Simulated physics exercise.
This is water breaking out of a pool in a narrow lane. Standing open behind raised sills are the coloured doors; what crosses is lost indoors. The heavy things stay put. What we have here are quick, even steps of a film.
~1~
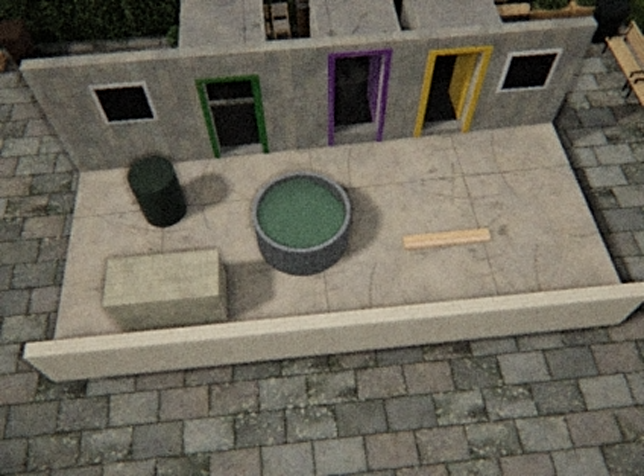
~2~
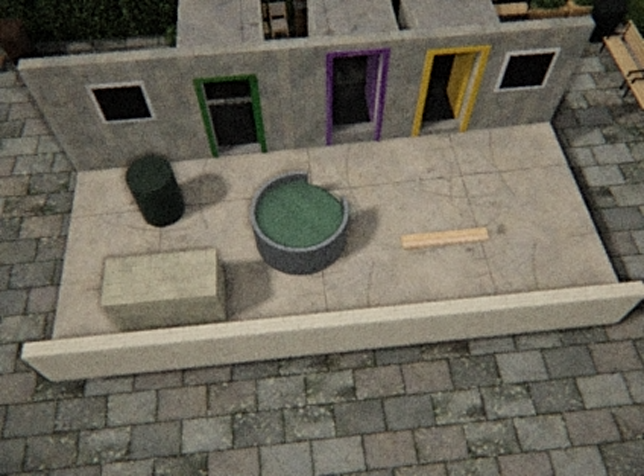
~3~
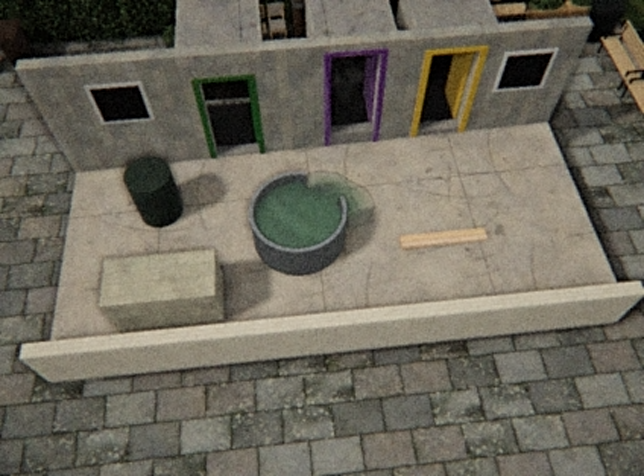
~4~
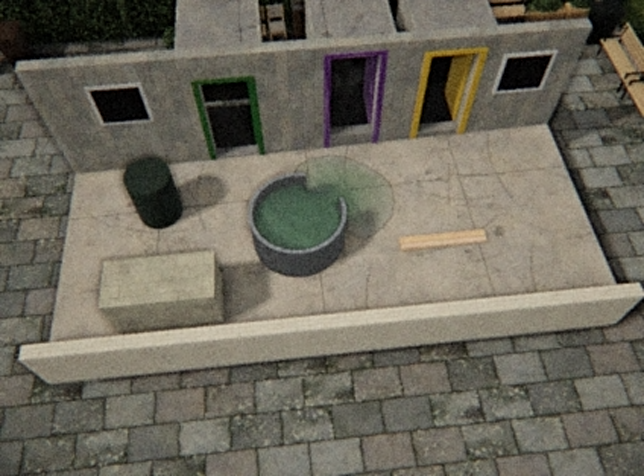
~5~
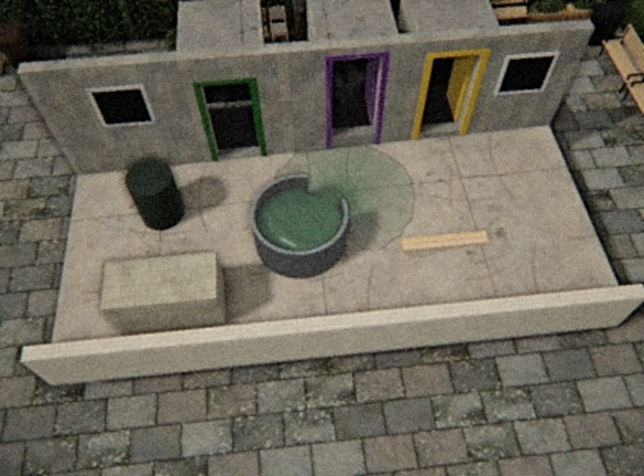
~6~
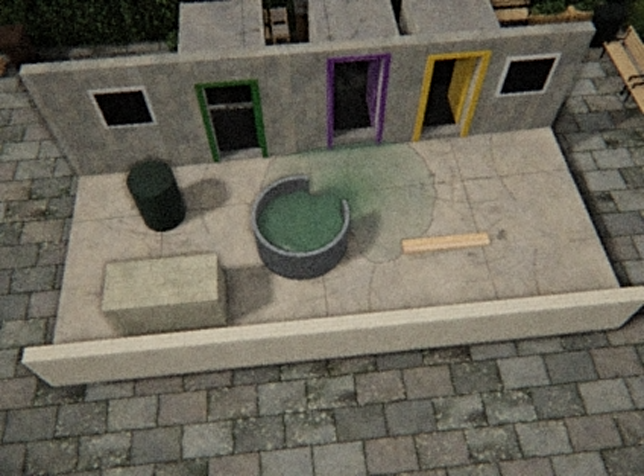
The video shows a round tank of green water in a walled lane with green, purple and yellow doorways; a gap opens on its far side, and water pours out, spreading across the paving behind and to the right.
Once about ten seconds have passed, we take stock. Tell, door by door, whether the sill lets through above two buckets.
The green door keeps it to two buckets, the purple door keeps it to two buckets, the yellow door keeps it to two buckets.
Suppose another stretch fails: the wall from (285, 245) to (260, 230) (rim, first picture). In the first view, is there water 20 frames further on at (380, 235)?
At that place: Under water.
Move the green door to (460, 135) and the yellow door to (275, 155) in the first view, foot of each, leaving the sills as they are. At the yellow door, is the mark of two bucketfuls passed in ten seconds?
As I see it, the yellow door stays beneath the mark.
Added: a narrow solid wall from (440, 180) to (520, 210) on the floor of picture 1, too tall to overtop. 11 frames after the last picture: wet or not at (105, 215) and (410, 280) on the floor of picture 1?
Spared and spared, in that order.
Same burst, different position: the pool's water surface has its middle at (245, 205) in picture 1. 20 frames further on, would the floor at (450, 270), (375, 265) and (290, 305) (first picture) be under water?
Result: Spared; spared; spared.
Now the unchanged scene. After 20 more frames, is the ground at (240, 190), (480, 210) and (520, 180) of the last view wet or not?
First spot submerged, second spot submerged, third spot submerged.
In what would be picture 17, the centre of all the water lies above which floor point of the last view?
Somewhere around (360, 201) in the last view.
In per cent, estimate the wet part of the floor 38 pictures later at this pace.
It comes out near 55 percent.
A moment on, water covers 20 % of the floor; the green door wet at the sill, nothing in, the purple door wet at the sill, nothing in, the yellow door wet at the sill, nothing in.
Next, water covers 35 % of the floor; the green door wet at the sill, nothing in, the purple door wet at the sill, nothing in, the yellow door wet at the sill, nothing in.
Then, water covers 45 % of the floor; the green door wet at the sill, nothing in, the purple door wet at the sill, nothing in, the yellow door wet at the sill, nothing in.
Later, water covers 55 % of the floor; the green door wet at the sill, nothing in, the purple door wet at the sill, nothing in, the yellow door wet at the sill, nothing in.
In the end, water covers 55 % of the floor; the green door wet at the sill, nothing in, the purple door wet at the sill, nothing in, the yellow door wet at the sill, nothing in.
